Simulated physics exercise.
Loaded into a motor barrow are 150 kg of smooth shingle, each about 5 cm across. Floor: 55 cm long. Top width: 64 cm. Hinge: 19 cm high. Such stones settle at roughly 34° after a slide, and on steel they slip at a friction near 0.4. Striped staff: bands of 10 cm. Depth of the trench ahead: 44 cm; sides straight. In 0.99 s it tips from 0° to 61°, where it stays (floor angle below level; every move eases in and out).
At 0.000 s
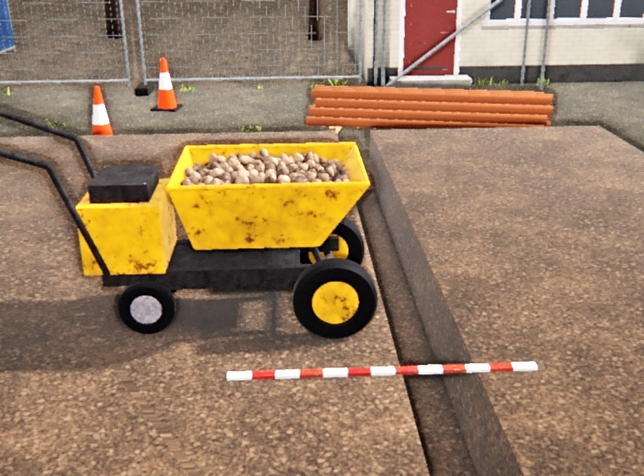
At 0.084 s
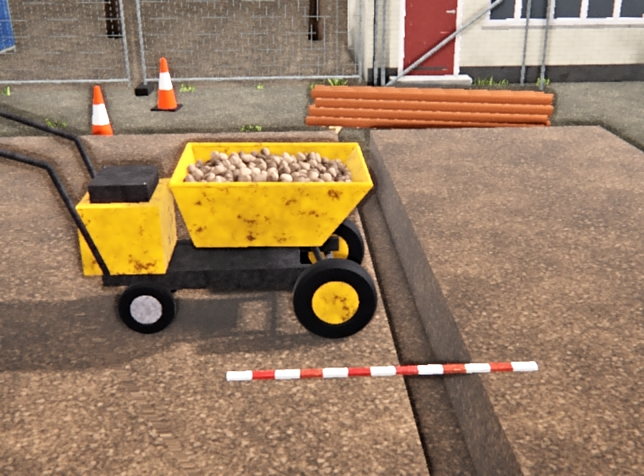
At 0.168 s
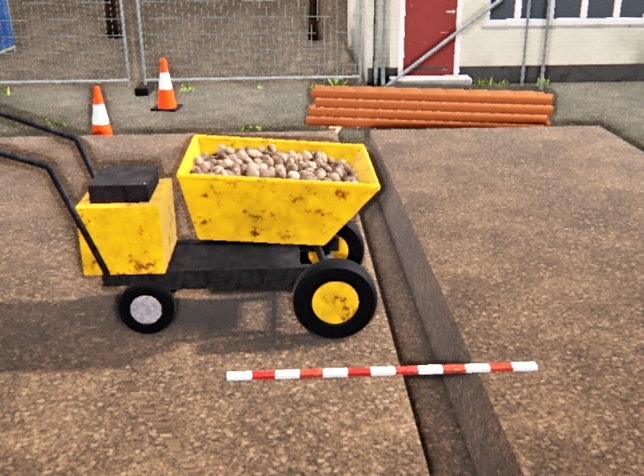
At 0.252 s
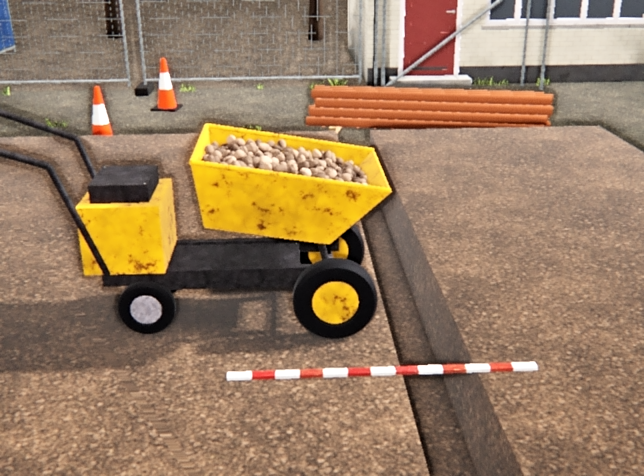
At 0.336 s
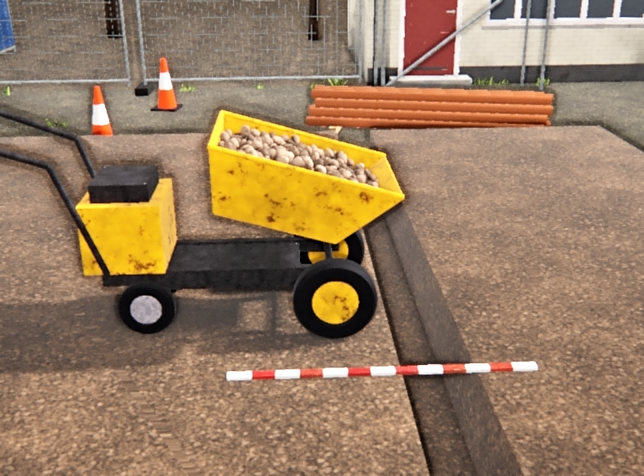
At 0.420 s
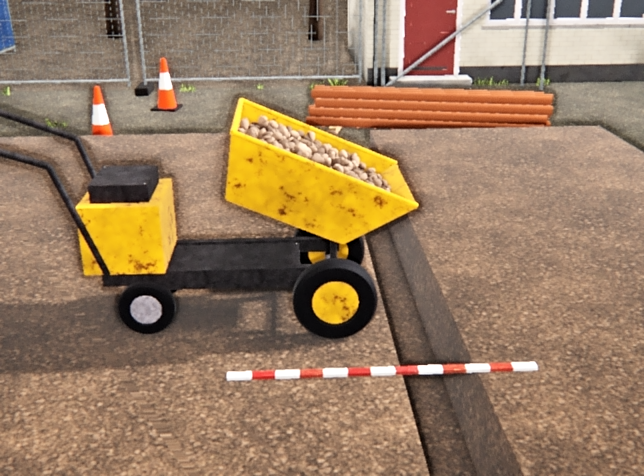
On a paved yard, a small yellow motor barrow tilting its skip of smooth stones steadily down to the right beside a trench.
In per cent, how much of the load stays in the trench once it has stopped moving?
I would say about 16 per cent.
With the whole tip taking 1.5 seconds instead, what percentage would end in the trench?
Roughly 20 per cent.
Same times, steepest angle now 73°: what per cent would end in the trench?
Near 10 per cent then.
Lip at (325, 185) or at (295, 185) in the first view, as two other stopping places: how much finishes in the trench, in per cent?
It comes to about 45 and 65 in a hundred.
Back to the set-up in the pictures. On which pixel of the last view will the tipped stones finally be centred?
(499, 300).
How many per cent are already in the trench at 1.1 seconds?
Around 0 per cent of it, at that instant.
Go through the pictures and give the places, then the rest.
The first picture shows lip at (369, 184), floor tilted 0°, highest stones at (249, 164).
The second picture shows lip at (372, 185), floor tilted 1°, highest stones at (238, 162); the stones move at 0.3 m/s on average.
The third picture shows lip at (379, 187), floor tilted 5°, highest stones at (233, 157); the stones move at 0.5 m/s on average.
In the fourth picture, the skip is at 10°, its lip at (390, 191); the top of the load is at (232, 149); the stones move at 0.7 m/s on average.
In the fifth picture, the skip is at 16°, its lip at (403, 197); the top of the load is at (240, 139); the stones move at 0.8 m/s on average.
In the sixth picture, the skip is at 24°, its lip at (417, 206); the top of the load is at (255, 129); the stones move at 0.9 m/s on average.
After 0.7 s the floor is at 51°; 100 % in the skip; the foremost stones are at (431, 223).
After 1.1 s the floor is at 61°; 78 % in the skip, 21 % past the trench; the foremost stones are at (525, 301).
After 1.4 s the floor is at 61°; 44 % in the skip, 56 % past the trench; the foremost stones are at (634, 301).
After 3.4 s the floor is at 61°; 15 % in the skip, 16 % in the trench, 70 % past the trench; the foremost stones are past the picture's edge.
